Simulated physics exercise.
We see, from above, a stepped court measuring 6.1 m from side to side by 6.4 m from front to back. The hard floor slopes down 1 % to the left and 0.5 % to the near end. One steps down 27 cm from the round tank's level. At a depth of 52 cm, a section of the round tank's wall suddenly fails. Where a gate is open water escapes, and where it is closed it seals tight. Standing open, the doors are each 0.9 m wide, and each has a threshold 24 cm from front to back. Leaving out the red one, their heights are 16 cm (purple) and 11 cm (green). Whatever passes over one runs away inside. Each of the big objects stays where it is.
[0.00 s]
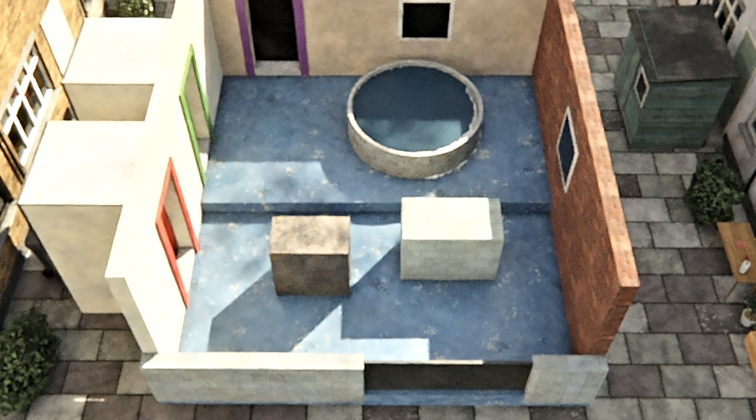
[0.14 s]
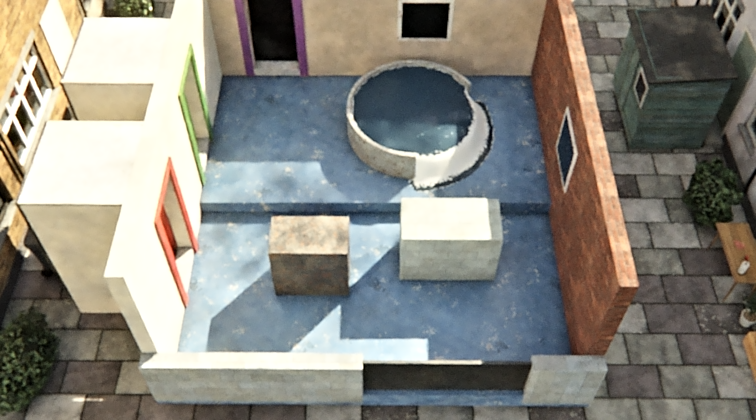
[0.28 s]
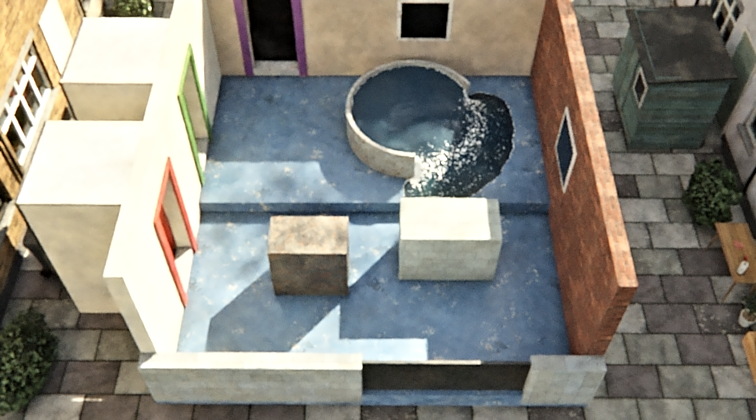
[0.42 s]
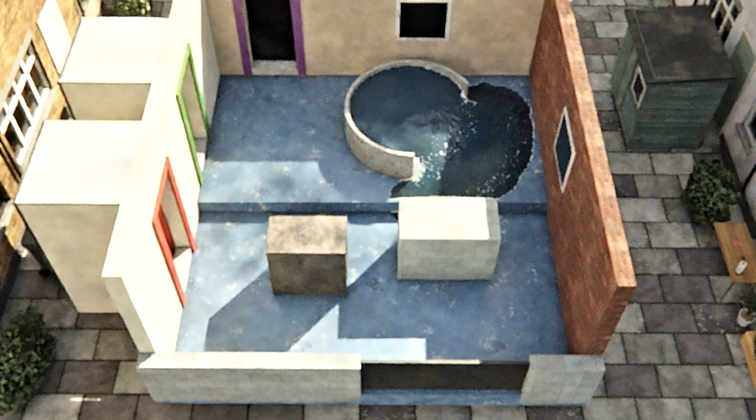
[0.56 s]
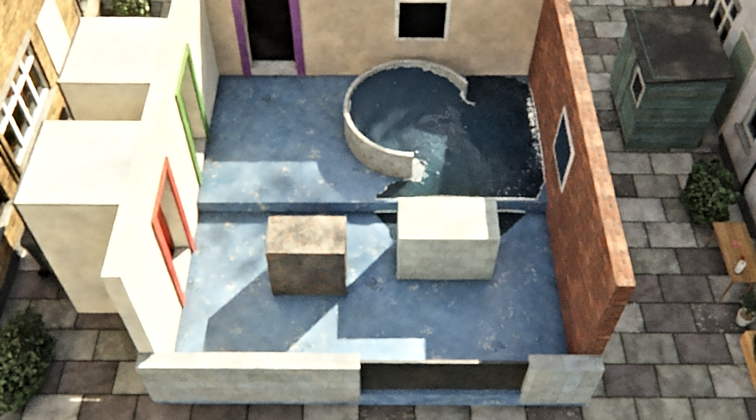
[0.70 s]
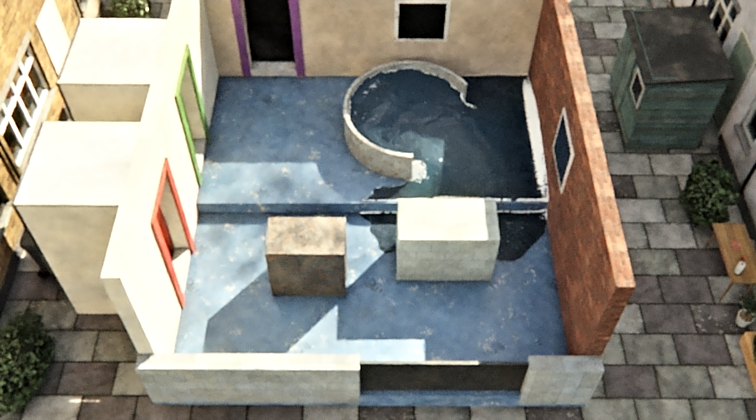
In the video, a round tank of water stands in a blue-floored, stepped court until its right front wall breaks open. Dark water pours out, spreads to the brick wall, and runs over the step behind the pale block.
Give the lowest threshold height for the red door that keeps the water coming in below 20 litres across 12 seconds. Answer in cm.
I would say about 13 cm.
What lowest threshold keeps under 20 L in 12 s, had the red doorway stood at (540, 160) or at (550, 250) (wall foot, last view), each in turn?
You'd want about 23 cm there first, then about 24 cm.
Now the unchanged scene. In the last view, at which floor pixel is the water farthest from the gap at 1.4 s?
Pixel: About (555, 328).
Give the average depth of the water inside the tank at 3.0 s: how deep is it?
The mean depth is roughly 13 cm.
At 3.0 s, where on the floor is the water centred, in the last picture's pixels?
The water is centred near (466, 190).
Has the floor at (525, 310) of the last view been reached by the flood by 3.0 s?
Looks like it's soaked.
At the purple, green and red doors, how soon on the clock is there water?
Times: Purple 3.6 s, green 5.5 s, red 4.0 s.
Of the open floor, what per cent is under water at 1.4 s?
Some 20 per cent is wet.
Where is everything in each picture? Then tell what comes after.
The first picture shows the round tank at (415, 109) is whole and still, 52 cm deep; the red door at (179, 240) is dry.
In the second picture, the front is at (485, 111), 0.3 m from the gap at (470, 146); 0.6 m2 of floor is wet, 52 cm left at the back.
In the third picture, water pours out at (469, 147) and has run 0.7 m, to (506, 111); about 8 cm deep outside, 52 cm at the back.
In the fourth picture, water pours out at (467, 148) and has run 1.1 m, to (526, 108); about 6 cm deep outside, 52 cm at the back.
In the fifth picture, the front is at a hidden place, 1.5 m from the gap at (466, 148); 5.5 m2 of floor is wet, 52 cm left at the back.
In the sixth picture, water pours out at (466, 149) and has run 2.0 m, to (512, 255); about 6 cm deep outside, 50 cm at the back; 3.2 m in a straight line remain to the red door at (175, 241).
After 1.4 s water covers 20 % of the floor, deepest (30 cm) near (541, 235); it has not reached the red door.
After 3.0 s water covers 40 % of the floor, deepest (32 cm) near (561, 370); it has not reached the red door.
After 12.0 s water covers 80 % of the floor, deepest (18 cm) near (169, 380); 14 cm at the red door, 0 litres in over its 19 cm threshold.
At the red door as built, the water arrived by 4.1 s and peaked near 17 cm at 8.6 s.
Run again over the same 12 s with other heights there, 52 litres in over 11 cm, 5 litres over 15 cm. The limit of 20 litres is kept from about 13 cm up.
